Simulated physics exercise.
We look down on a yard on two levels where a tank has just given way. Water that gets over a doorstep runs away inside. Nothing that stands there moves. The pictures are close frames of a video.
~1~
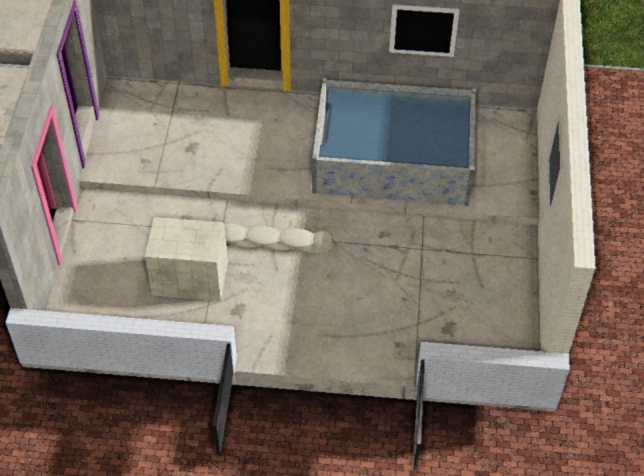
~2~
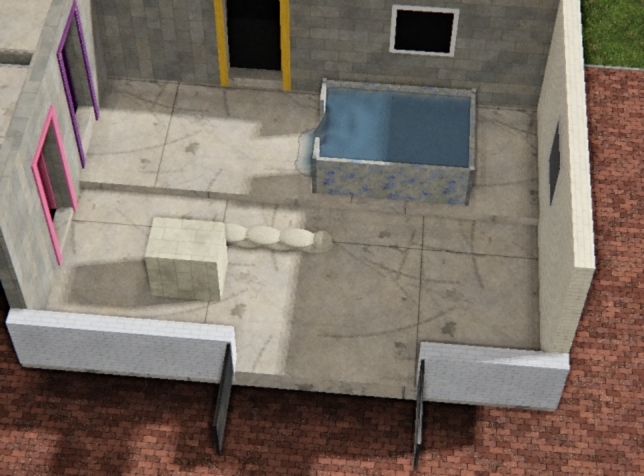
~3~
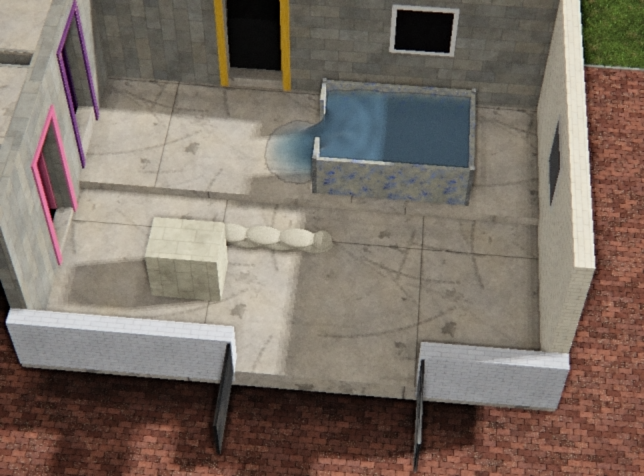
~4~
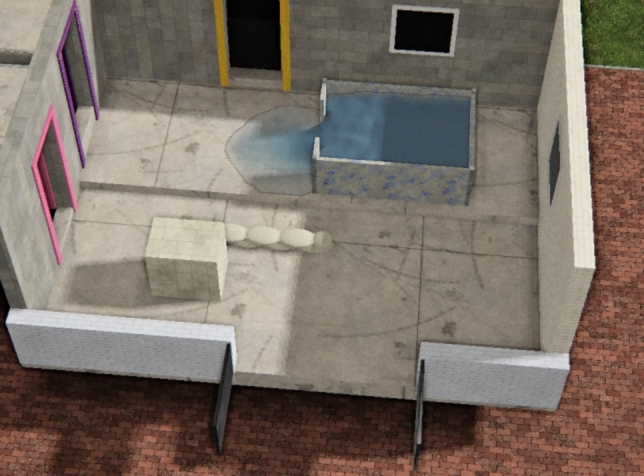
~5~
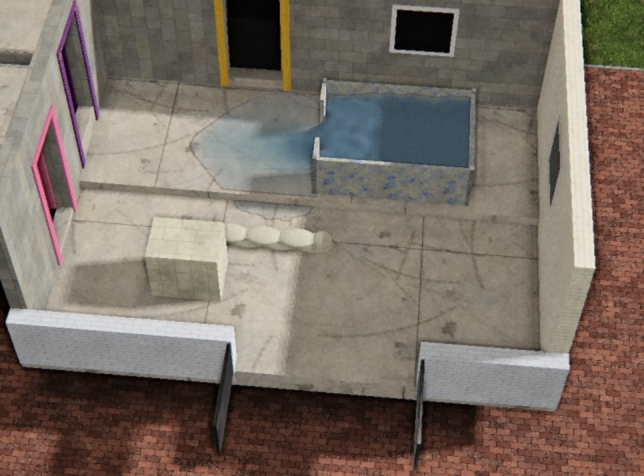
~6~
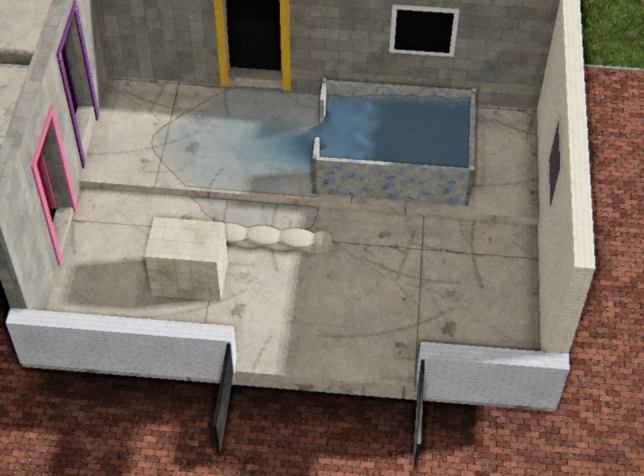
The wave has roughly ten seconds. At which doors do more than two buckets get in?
The pink door takes more than that; the yellow door stays under that; the purple door stays under that.
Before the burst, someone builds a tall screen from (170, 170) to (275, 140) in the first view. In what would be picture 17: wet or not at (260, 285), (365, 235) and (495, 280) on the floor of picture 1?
In that order: Free of water, clear, dry.
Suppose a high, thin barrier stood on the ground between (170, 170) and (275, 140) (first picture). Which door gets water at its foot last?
Last comes the door marked purple.
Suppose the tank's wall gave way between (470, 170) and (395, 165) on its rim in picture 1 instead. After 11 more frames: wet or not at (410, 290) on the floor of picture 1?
There: Wet.
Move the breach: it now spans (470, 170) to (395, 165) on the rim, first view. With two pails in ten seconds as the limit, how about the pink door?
One by one: The pink one lets less in.
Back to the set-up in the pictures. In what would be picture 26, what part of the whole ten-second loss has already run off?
Close to 25 %.
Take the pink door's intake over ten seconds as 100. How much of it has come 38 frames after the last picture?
About 85 per cent.
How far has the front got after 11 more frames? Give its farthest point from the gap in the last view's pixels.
Close to (48, 307).
A moment on, water covers 30 % of the floor; the pink door not reached, the yellow door wet at the sill, nothing in, the purple door wet at the sill, nothing in.
Next, water covers 35 % of the floor; the pink door under two buckets in, the yellow door wet at the sill, nothing in, the purple door wet at the sill, nothing in.
Then, water covers 45 % of the floor; the pink door over two buckets in, the yellow door wet at the sill, nothing in, the purple door wet at the sill, nothing in.
Later, water covers 70 % of the floor; the pink door over two buckets in, the yellow door wet at the sill, nothing in, the purple door wet at the sill, nothing in.
In the end, water covers 90 % of the floor; the pink door over two buckets in, the yellow door wet at the sill, nothing in, the purple door wet at the sill, nothing in.
